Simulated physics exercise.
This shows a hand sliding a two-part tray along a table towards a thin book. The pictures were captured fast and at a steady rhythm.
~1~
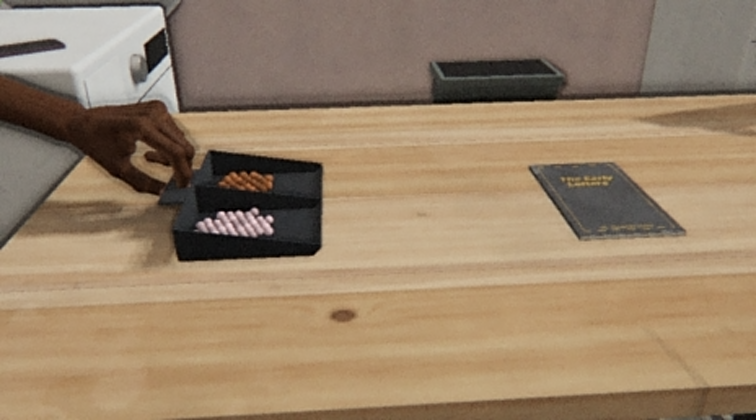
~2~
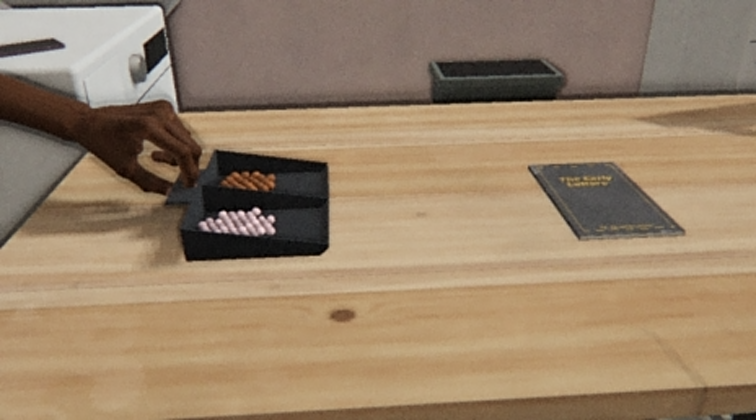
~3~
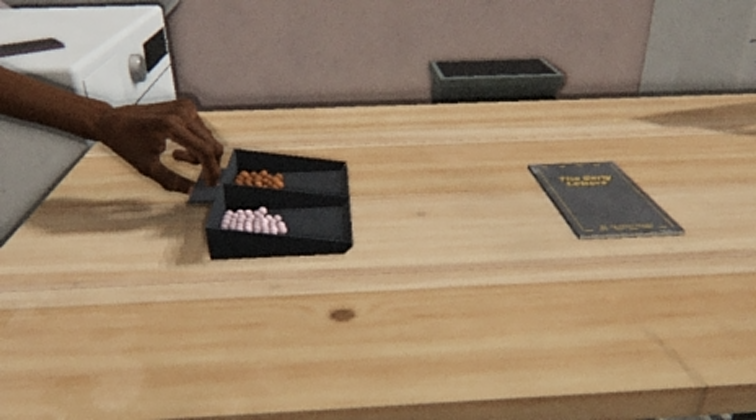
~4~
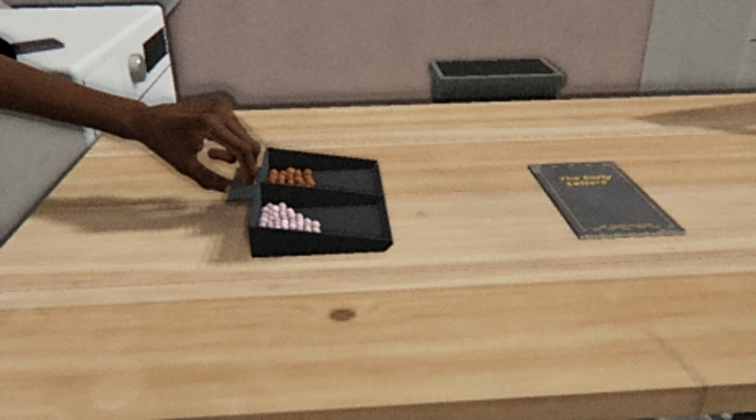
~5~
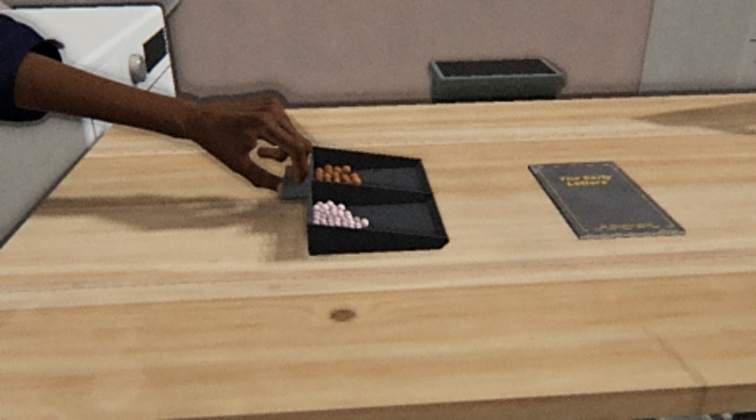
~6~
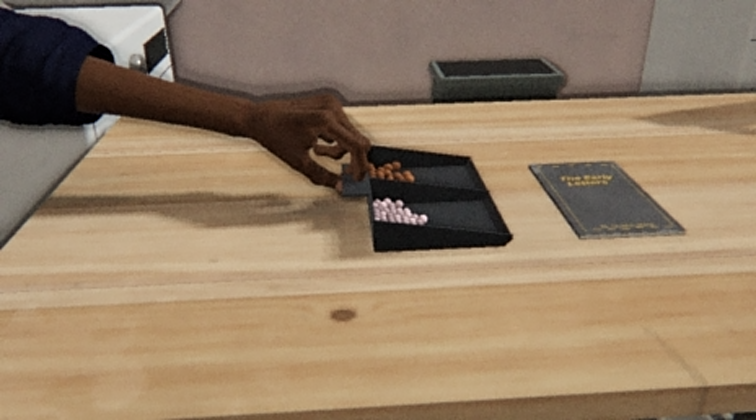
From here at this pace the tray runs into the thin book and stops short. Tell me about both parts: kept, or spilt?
Lab note: Nearer lot sheds some contents; farther lot sheds some contents.
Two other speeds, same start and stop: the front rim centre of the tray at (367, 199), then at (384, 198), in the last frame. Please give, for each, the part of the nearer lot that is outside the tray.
You'd see roughly 0 in a hundred the first time and roughly 0 in a hundred the next.
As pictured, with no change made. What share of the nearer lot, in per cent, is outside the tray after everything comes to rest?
I'd say around 50 per cent.
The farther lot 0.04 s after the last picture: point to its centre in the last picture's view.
(427, 179), roughly.
Then, 0.04 s later than the last frame, tray still sliding, front rim near (526, 192); nearer lot all inside; farther lot all inside.
Then, 0.18 s later than the last frame, tray stopped at the thin book; nearer lot roughly a quarter out of the tray; farther lot roughly a third out of the tray.
Then, 0.39 s later than the last frame, tray stopped at the thin book; nearer lot roughly half out of the tray; farther lot roughly half out of the tray.
When it is over, tray stopped at the thin book; nearer lot roughly half out of the tray; farther lot roughly half out of the tray.
